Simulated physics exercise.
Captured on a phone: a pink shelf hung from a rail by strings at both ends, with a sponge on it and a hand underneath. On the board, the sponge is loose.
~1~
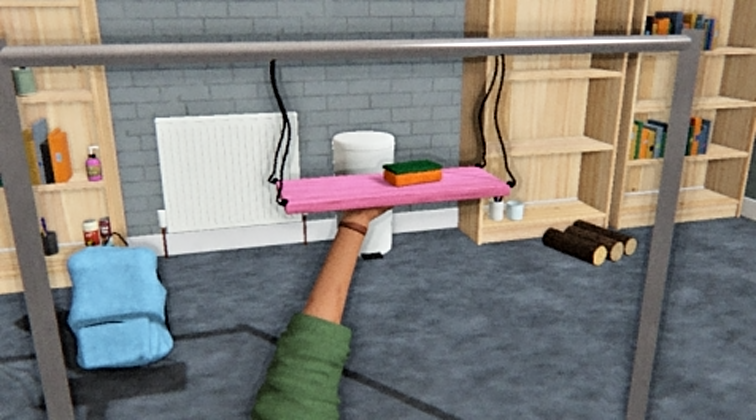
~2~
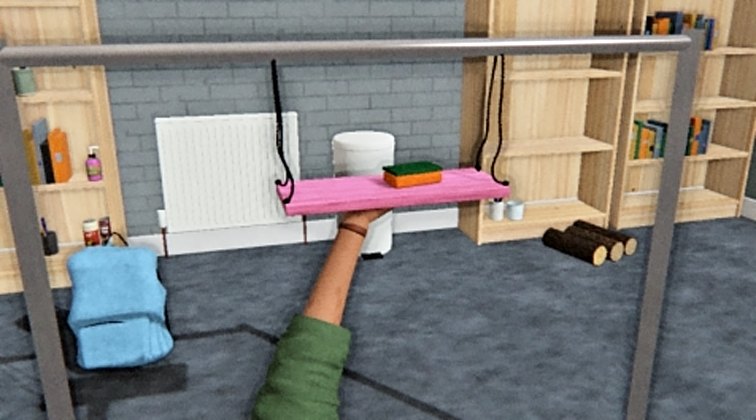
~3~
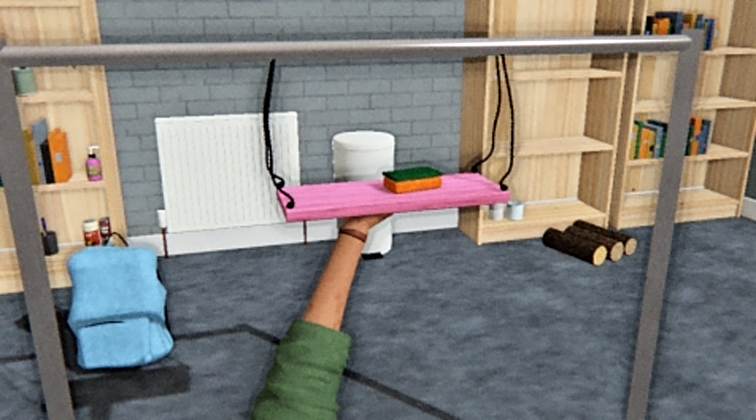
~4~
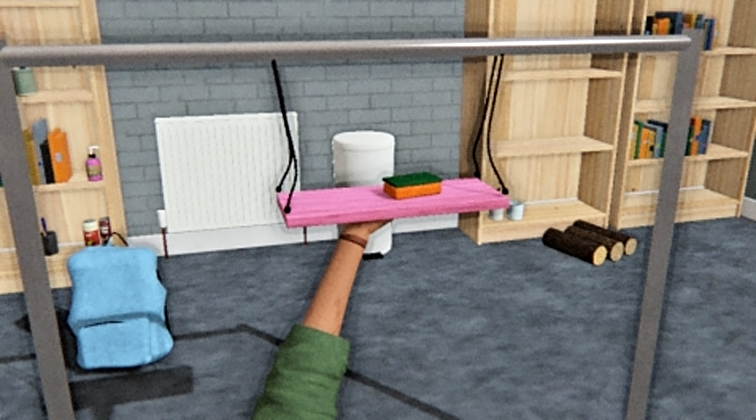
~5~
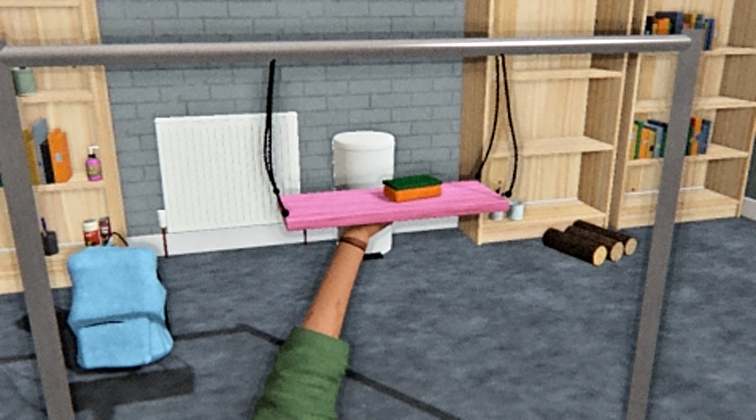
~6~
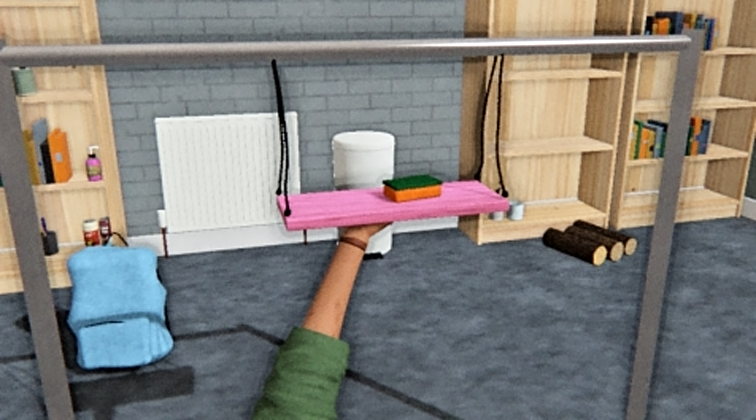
In this clip, a hand beneath a pink shelf hung by dark strings from a metal rail lowers it slightly, and the slack strings sway and grow straighter while a green and orange sponge rides on top.
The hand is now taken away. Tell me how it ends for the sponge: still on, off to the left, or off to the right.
It ends up still on.
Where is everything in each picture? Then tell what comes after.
Sponge (412, 173); pink shelf (404, 200), in the first picture.
Sponge (412, 175), in the second picture.
Sponge (412, 180), in the third picture.
Sponge (412, 186); pink shelf (403, 213), in the fourth picture.
Sponge (412, 189), in the fifth picture.
Sponge (412, 189); pink shelf (403, 216); left strings almost straight; right strings almost straight, in the sixth picture.
Then, 0.40 s past the final frame, board level; sponge on the board near (412, 192).
When it is over, board level; sponge on the board near (412, 192). The sponge stays on the board.
